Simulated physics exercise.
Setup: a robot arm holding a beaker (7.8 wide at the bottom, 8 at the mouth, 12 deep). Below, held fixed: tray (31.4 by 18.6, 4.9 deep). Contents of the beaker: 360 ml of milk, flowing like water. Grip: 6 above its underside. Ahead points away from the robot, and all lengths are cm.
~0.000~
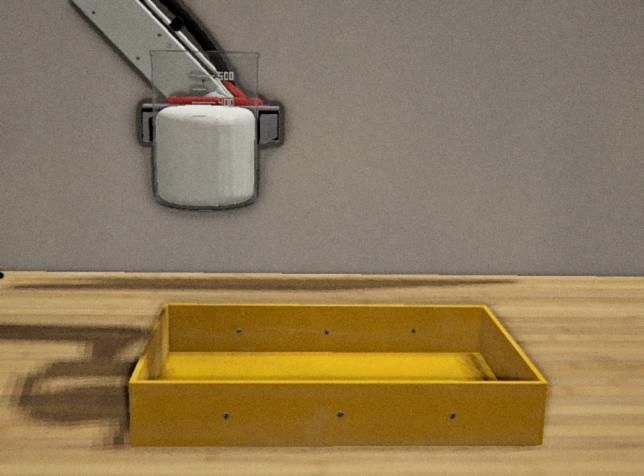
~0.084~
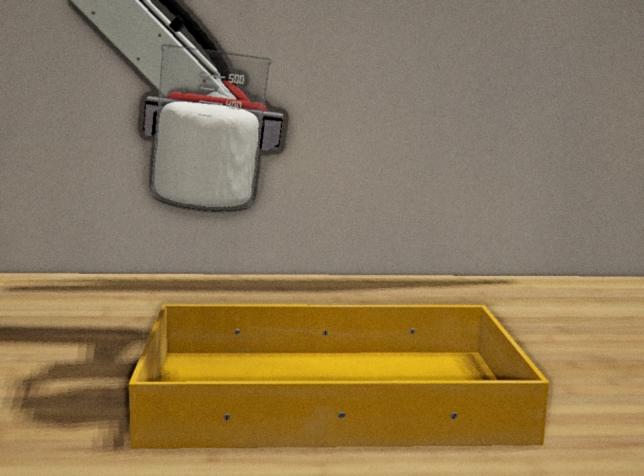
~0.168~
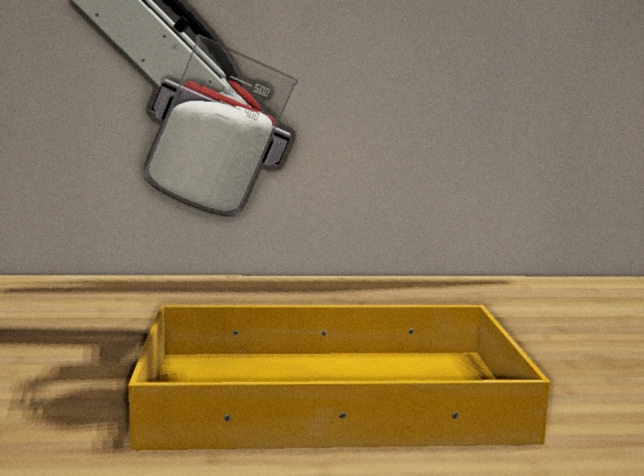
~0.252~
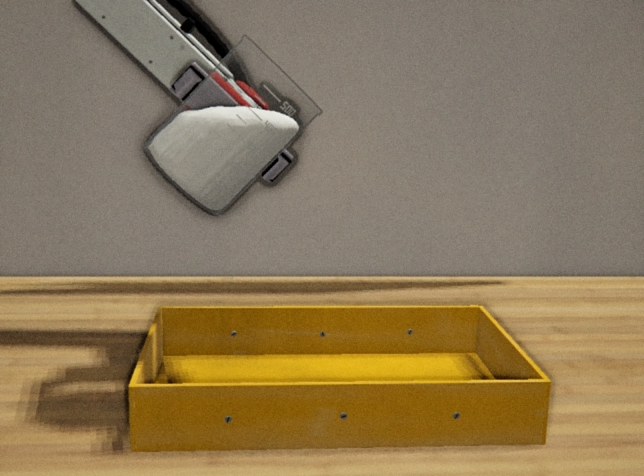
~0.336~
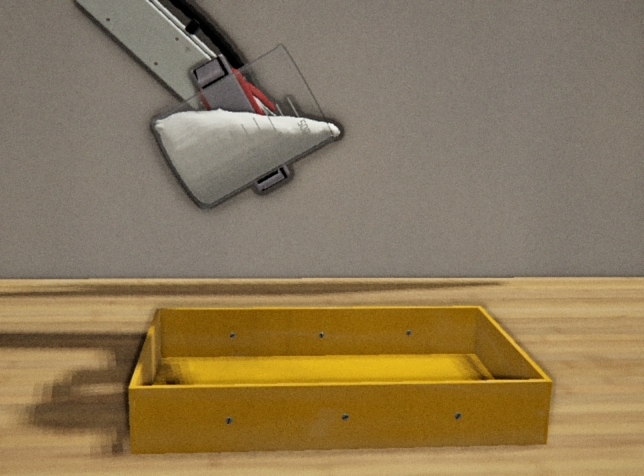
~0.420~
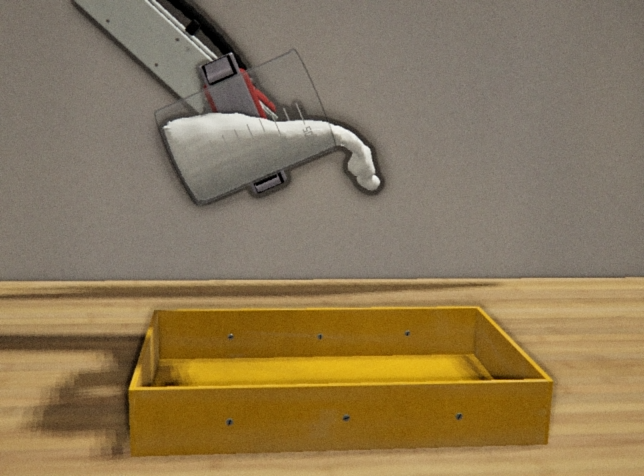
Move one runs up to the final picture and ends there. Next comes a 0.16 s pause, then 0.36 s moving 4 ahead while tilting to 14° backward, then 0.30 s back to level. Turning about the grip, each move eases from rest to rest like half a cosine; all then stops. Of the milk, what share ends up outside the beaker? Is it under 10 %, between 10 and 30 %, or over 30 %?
Between 10 and 30 %.
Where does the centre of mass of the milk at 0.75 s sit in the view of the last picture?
About (287, 195).
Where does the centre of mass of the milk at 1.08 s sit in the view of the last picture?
It is centred at about (311, 202).
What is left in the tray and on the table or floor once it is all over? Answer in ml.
Roughly 60, 5 ml.
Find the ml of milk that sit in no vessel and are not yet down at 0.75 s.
It comes to close to 10 ml.
By 0.75 s, tilted 30° forward, liquid up to 25 above the table; 295 ml in the beaker, 55 ml in the tray, 10 ml in the air or running down outside.
By 1.08 s, tilted 8° backward, liquid up to 25 above the table; 295 ml in the beaker, 60 ml in the tray, 5 ml on the table or floor.
By 1.44 s, level, liquid up to 24 above the table; 295 ml in the beaker, 60 ml in the tray, 5 ml on the table or floor.
By 2.24 s, level, liquid up to 24 above the table; 295 ml in the beaker, 60 ml in the tray, 5 ml on the table or floor.
Final state, 295 ml in the beaker, 60 ml in the tray, 5 ml on the table or floor. That is 18 % outside the beaker.
